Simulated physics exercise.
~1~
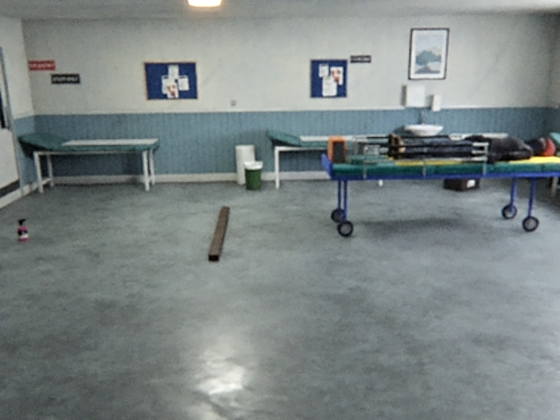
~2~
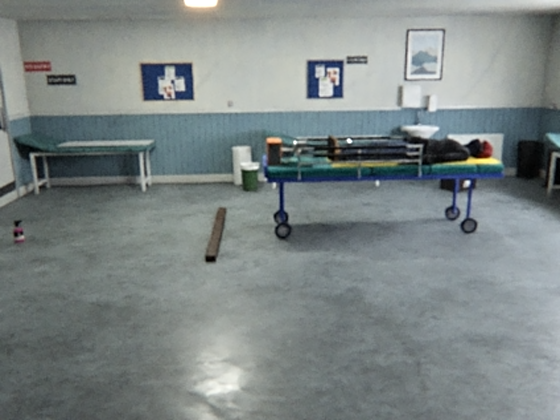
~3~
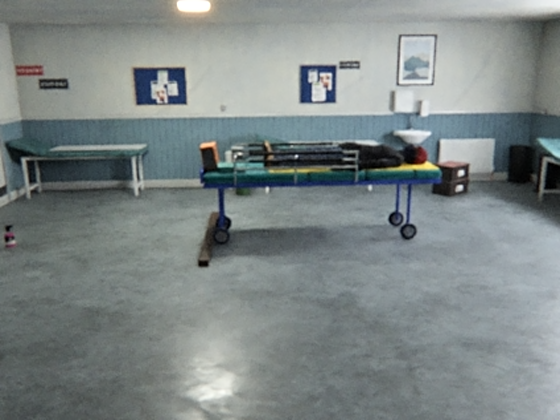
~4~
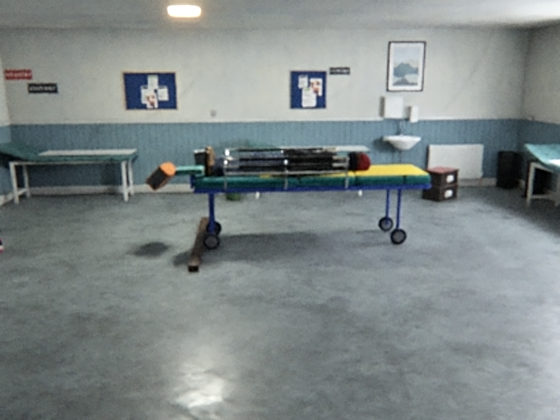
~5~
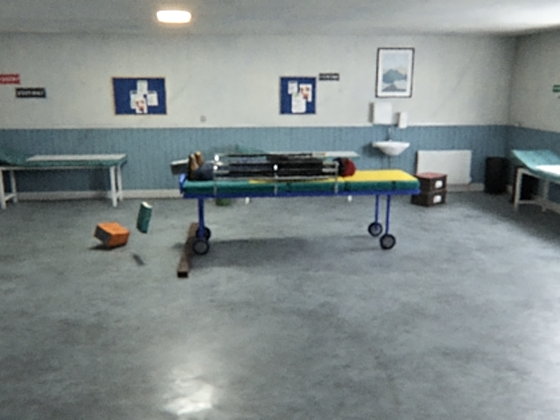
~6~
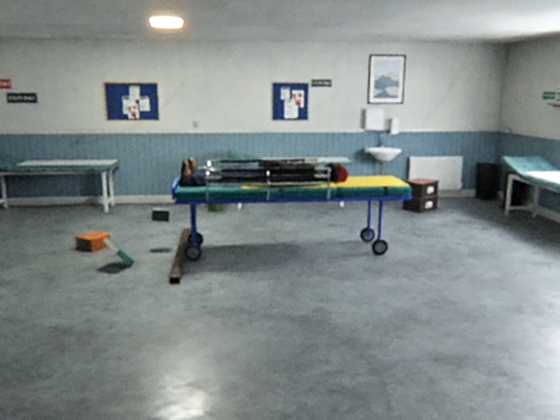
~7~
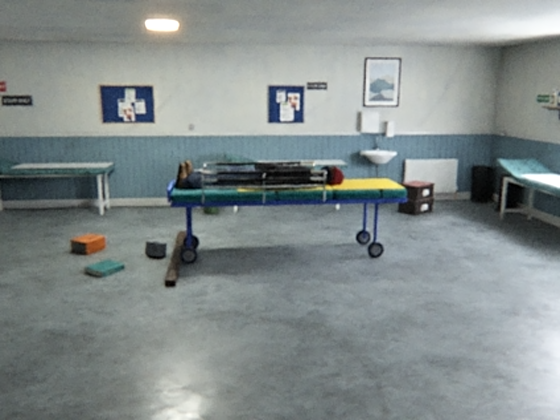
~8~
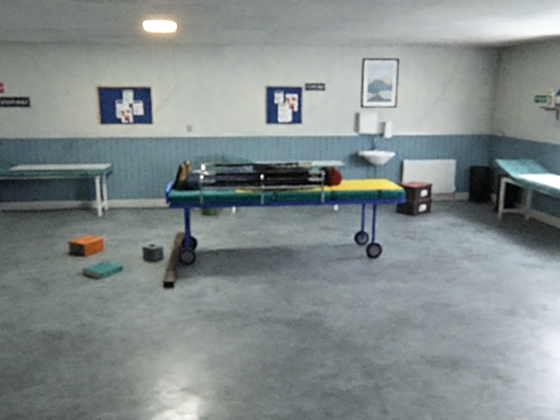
The video shows a wheeled trolley carrying a lying figure and loose items rolling left across a room until it stops abruptly at a low sill. An orange box, a teal folder and a grey box tumble off the left end onto the floor, while the figure stays aboard.
